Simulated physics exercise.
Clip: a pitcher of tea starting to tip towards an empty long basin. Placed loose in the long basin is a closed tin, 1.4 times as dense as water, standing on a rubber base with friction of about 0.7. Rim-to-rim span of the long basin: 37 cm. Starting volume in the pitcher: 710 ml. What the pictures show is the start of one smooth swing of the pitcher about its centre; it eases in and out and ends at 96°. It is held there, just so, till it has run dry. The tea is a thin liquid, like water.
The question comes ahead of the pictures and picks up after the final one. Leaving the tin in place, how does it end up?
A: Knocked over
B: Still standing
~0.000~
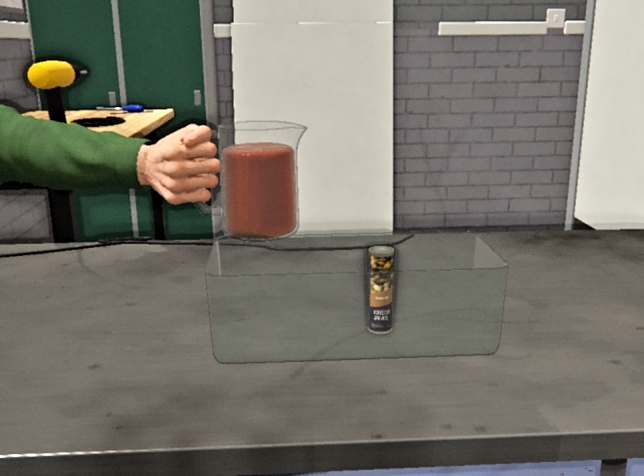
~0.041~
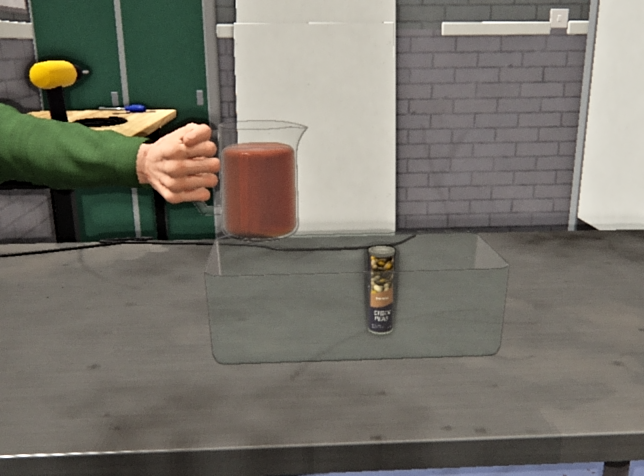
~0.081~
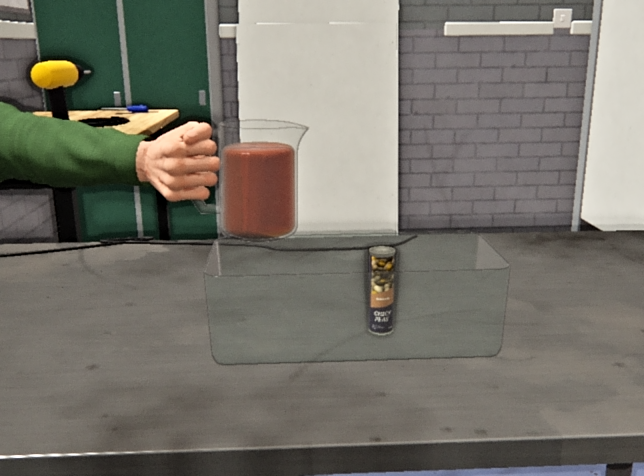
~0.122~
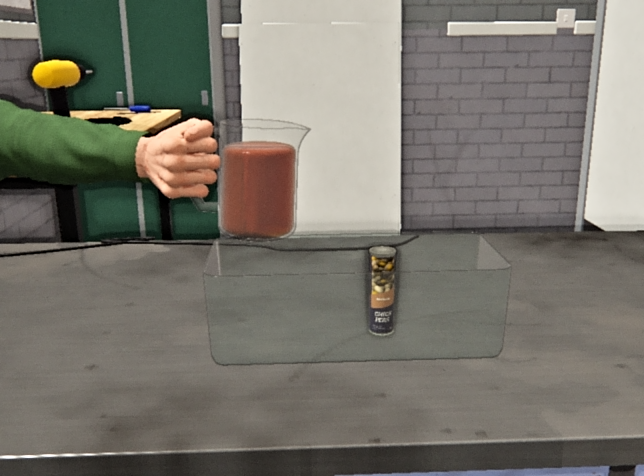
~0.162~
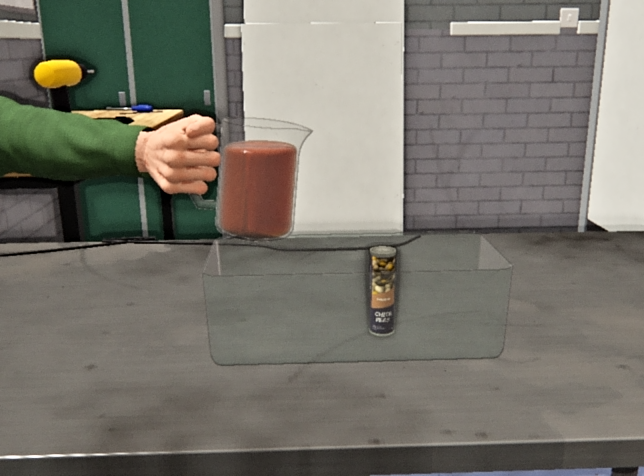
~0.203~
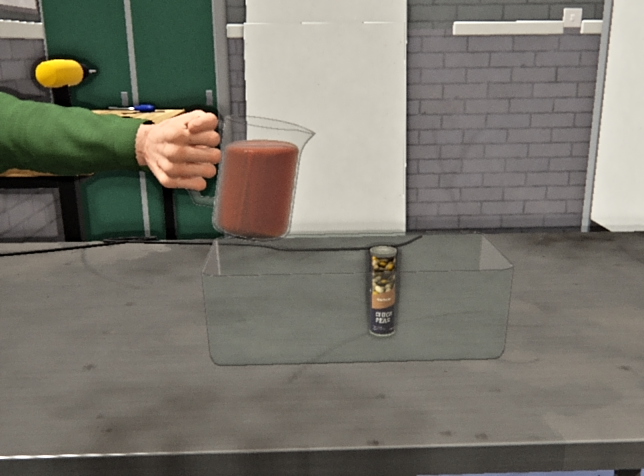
A.
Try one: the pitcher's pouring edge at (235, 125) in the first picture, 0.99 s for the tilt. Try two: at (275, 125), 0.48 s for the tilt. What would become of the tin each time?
Try 1: Still standing; try 2: Still standing.
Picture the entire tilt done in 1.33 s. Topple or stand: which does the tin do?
Tips over.
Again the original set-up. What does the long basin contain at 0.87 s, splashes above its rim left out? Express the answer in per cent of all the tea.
Around 32 parts in a hundred.
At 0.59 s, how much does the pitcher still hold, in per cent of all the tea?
Portion remaining: Approx. 92 per cent.
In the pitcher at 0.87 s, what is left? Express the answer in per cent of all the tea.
52 per cent or thereabouts.
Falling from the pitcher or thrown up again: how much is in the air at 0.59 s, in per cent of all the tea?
7 per cent.
Then, 0.59 s in, the tilt is 62° and 92 per cent is still to pour; the tin stands where it began.
Then, 0.87 s in, the tilt is 93° and 53 per cent is still to pour; the tin stands where it began.
Then, 1.17 s in, the tilt is 96° and 16 per cent is still to pour; the tin leans 59°.
Then, 1.49 s in, the tilt is 96° and 5 per cent is still to pour; the tin lies on its side.
Finally, the tin lies on its side.
